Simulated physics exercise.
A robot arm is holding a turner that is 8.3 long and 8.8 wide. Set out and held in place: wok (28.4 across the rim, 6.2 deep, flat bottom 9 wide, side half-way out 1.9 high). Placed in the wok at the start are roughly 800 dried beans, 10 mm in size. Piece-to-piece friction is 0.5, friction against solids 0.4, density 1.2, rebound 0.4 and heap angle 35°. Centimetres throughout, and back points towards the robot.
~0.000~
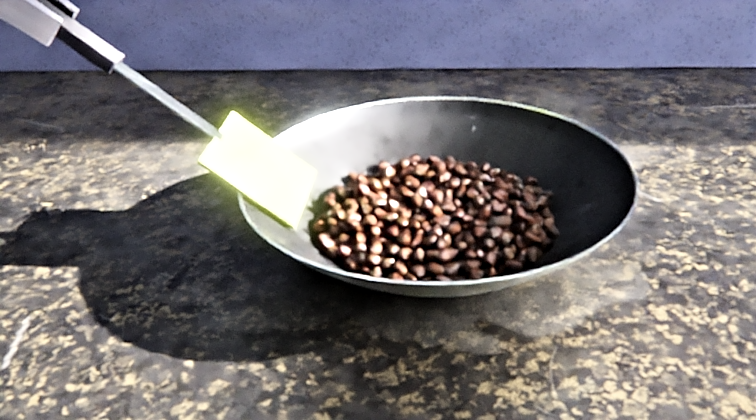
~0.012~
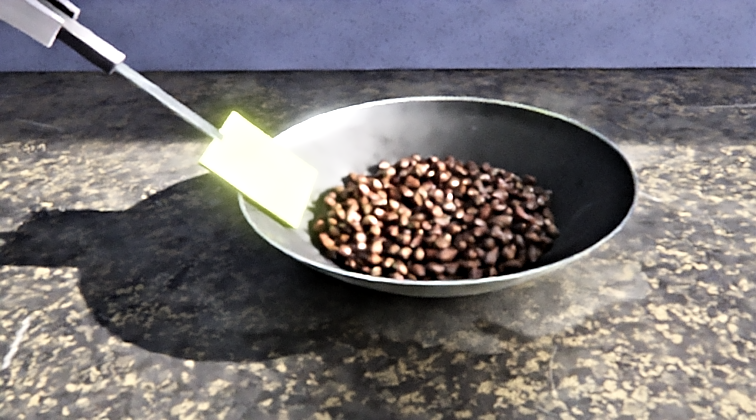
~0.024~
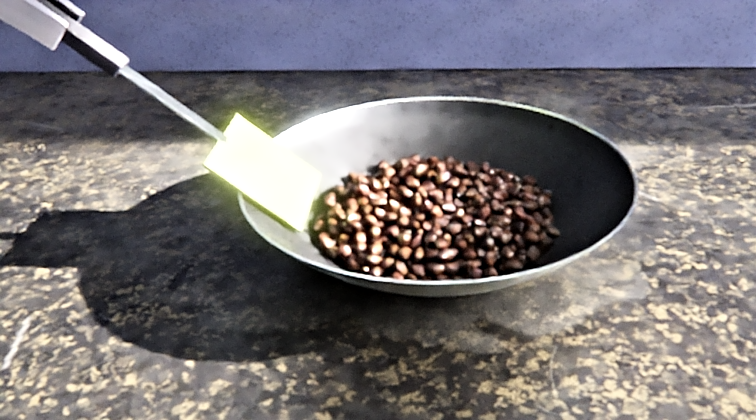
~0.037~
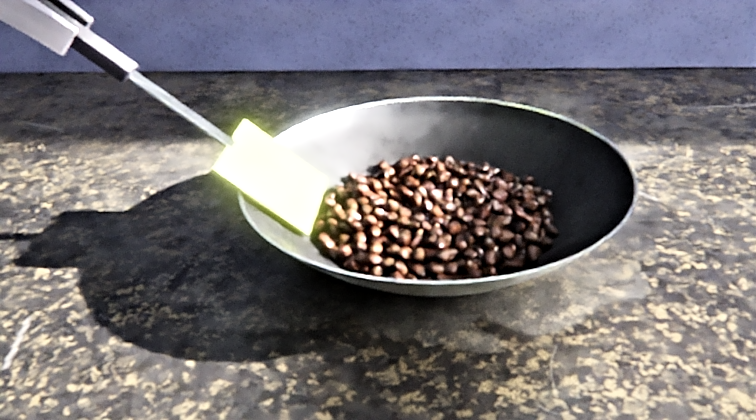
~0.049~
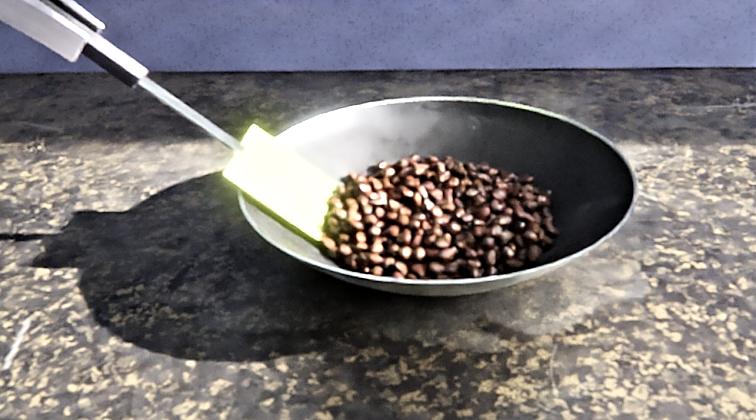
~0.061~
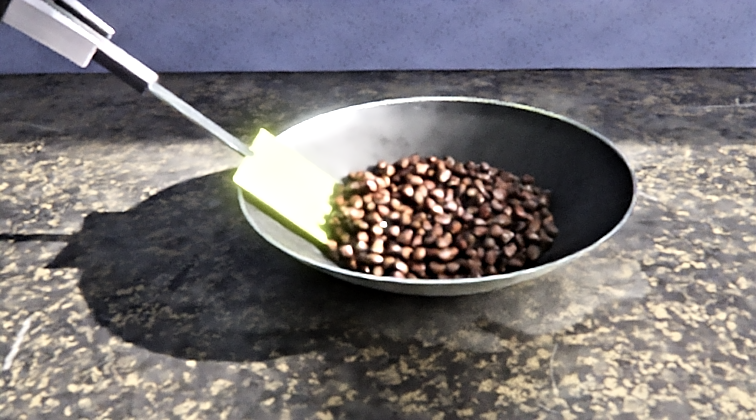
A robot arm slowly sliding a glowing yellow-green turner down and rightward against a heap of brown beans in a dark wok.
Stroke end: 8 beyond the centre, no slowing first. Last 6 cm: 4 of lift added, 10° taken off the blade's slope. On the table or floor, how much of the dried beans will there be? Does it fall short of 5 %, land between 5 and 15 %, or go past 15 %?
It lands between 5 and 15 %.
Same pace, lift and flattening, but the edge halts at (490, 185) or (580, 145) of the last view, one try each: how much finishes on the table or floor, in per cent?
About 0 and 35 per cent.
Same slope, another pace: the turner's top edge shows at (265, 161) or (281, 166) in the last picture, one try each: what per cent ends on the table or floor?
Roughly 25 and 40 percent.
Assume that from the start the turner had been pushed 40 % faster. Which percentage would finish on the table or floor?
25 %.
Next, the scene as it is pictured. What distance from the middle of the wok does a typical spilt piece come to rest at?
Some 20 centimetres.
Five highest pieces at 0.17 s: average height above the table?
Roughly 5 centimetres.
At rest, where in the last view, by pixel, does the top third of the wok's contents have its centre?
Look near (566, 187).
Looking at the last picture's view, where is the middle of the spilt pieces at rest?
Roughly (680, 245).
By 0.17 s, sloping 40°, highest piece 5 above the table; 804 in the wok.
By 0.27 s, sloping 37°, highest piece 8 above the table; 799 in the wok, 5 on the blade or in flight.
By 0.53 s, sloping 30°, highest piece 8 above the table; 733 in the wok, 52 on the table or floor, 19 on the blade or in flight.
By 1.58 s, sloping 30°, highest piece 8 above the table; 730 in the wok, 74 on the table or floor.
Final count, 730 in the wok, 74 on the table or floor. That is 9 % on the table or floor.
